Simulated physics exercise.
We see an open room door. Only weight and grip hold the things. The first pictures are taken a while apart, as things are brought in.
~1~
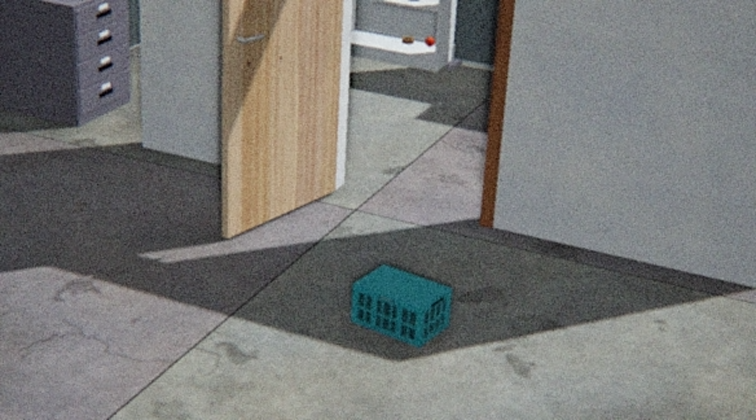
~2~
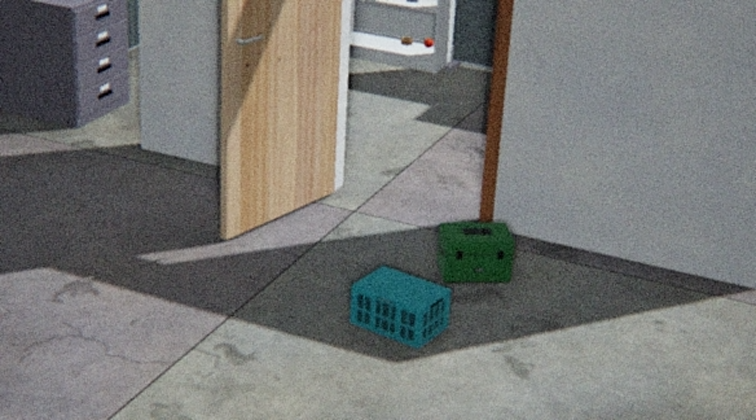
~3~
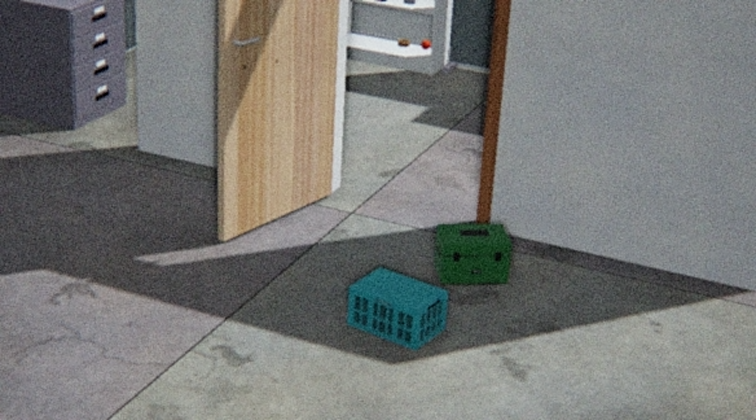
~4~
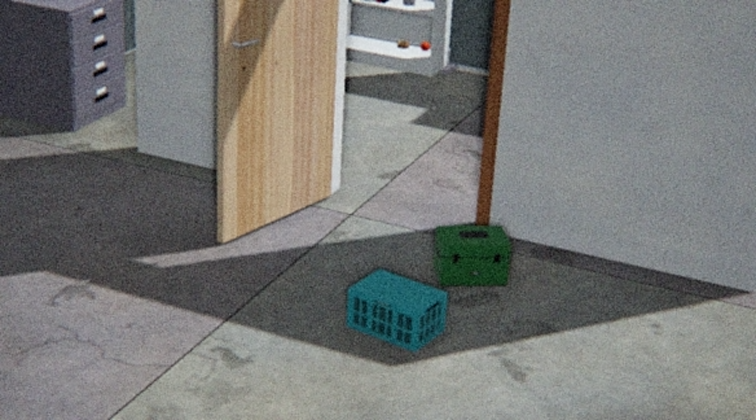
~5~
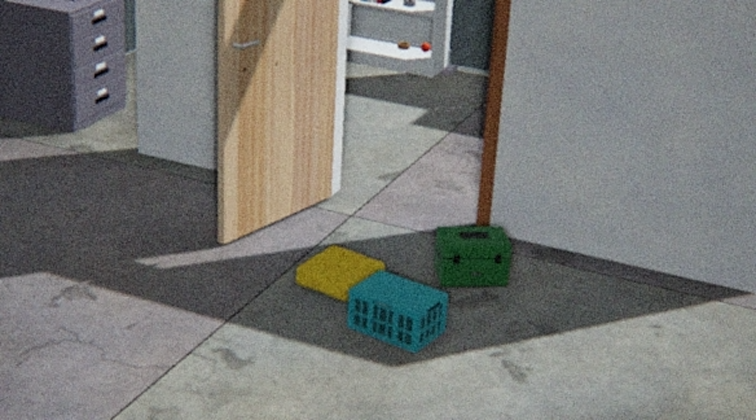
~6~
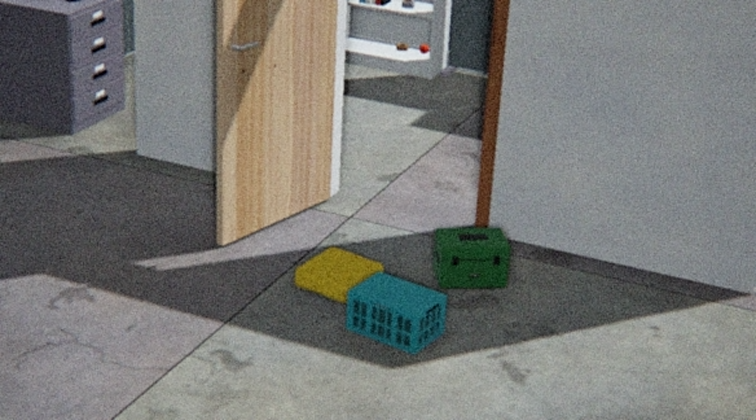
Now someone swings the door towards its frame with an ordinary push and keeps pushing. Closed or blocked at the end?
Outcome: The door closes.
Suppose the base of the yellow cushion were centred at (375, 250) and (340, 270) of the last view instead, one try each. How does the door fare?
First, it is blocked; second, it closes.
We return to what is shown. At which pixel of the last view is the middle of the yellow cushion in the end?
At about (356, 280).
Then, 1.10 s later than the last frame, door at 80°.
Then, 1.70 s later than the last frame, door at 56°; yellow cushion moved a little near (354, 279).
Then, 2.50 s later than the last frame, door at 21°; yellow cushion moved a little near (355, 280).
When it is over, door at 0°; all 3 as before. End places, in pixels of the last picture, yellow cushion near (355, 280).
